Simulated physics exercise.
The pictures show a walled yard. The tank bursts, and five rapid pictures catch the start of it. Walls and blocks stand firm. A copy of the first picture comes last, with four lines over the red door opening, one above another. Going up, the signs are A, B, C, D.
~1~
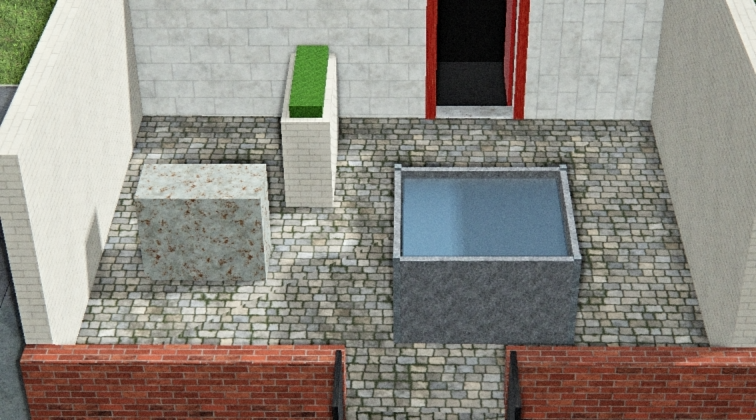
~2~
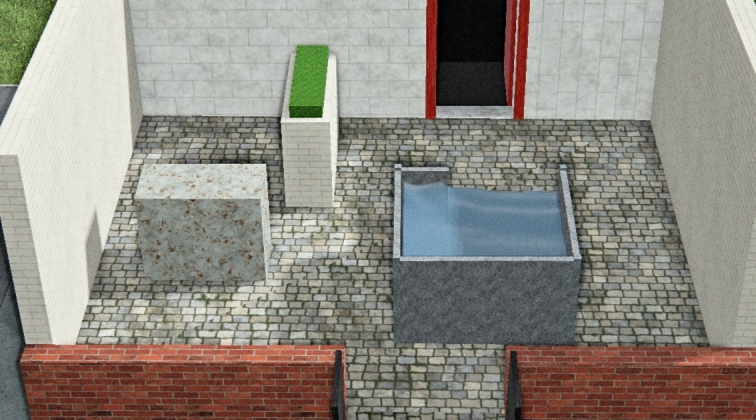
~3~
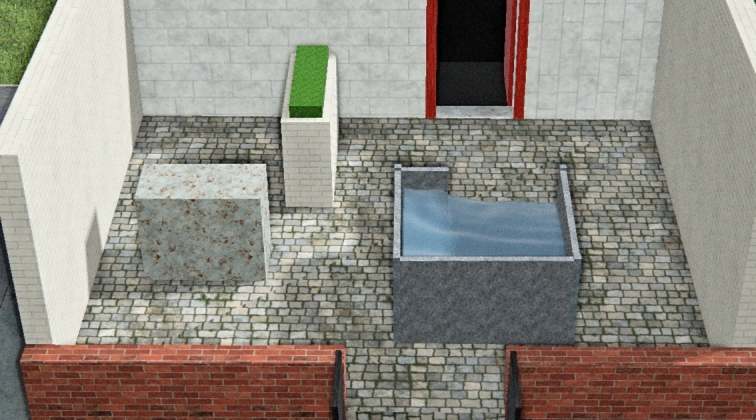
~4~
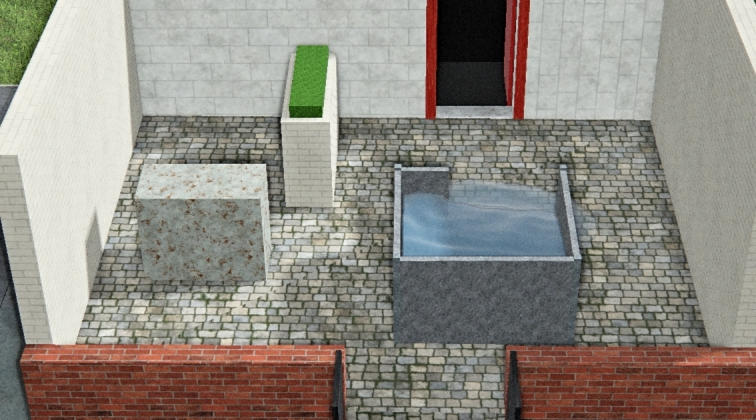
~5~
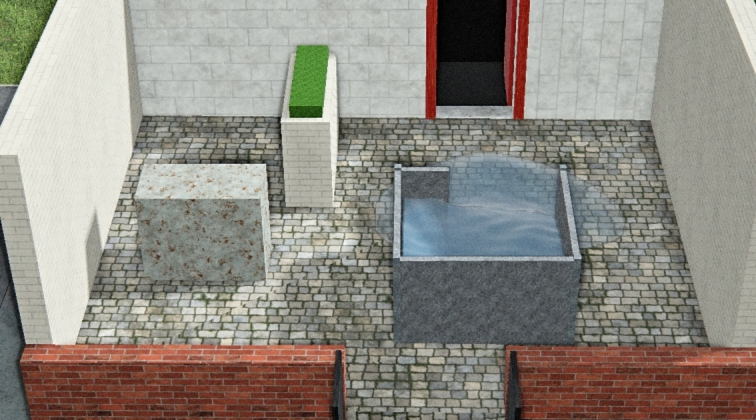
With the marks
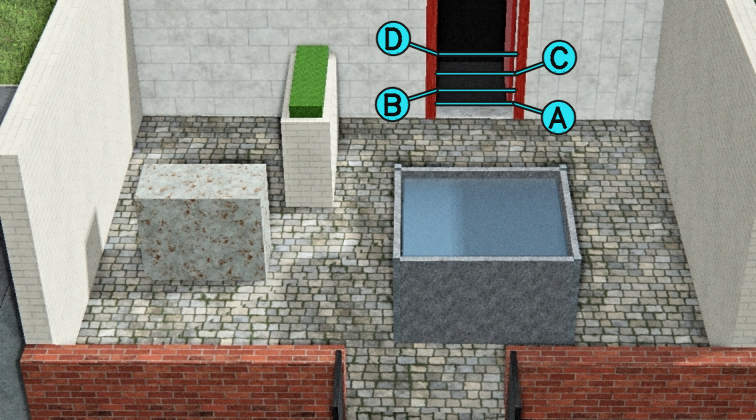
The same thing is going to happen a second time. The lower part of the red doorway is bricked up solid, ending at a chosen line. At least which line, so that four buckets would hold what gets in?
Go for B.
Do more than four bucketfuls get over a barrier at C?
No, that is safe.
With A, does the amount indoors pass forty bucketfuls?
No.
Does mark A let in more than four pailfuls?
Yes, that goes wrong.
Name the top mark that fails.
Here it is mark A.
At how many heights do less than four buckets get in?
Three.
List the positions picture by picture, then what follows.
Water in the tank at rest, its middle at (483, 219); foot of the red doorway at (474, 118); open gate at (426, 341), in the first frame.
Water covers 1 % of the ground, its front hidden from here, in the second frame.
Water covers 4 % of the ground, its front hidden from here, in the third frame.
Water covers 7 % of the ground, its front hidden from here, in the fourth frame.
In the fifth frame, 14 % of the ground under water, visible out to (471, 156).
In cyan, A at (475, 103); B at (475, 90); C at (476, 73); D at (476, 53); from the bottom up A, B, C, D.
Choosing A, some 15 bucketfuls get in.
Choosing B, a splash gets over, under a bucket.
Choosing C, nothing gets over.
Choosing D, nothing gets over.
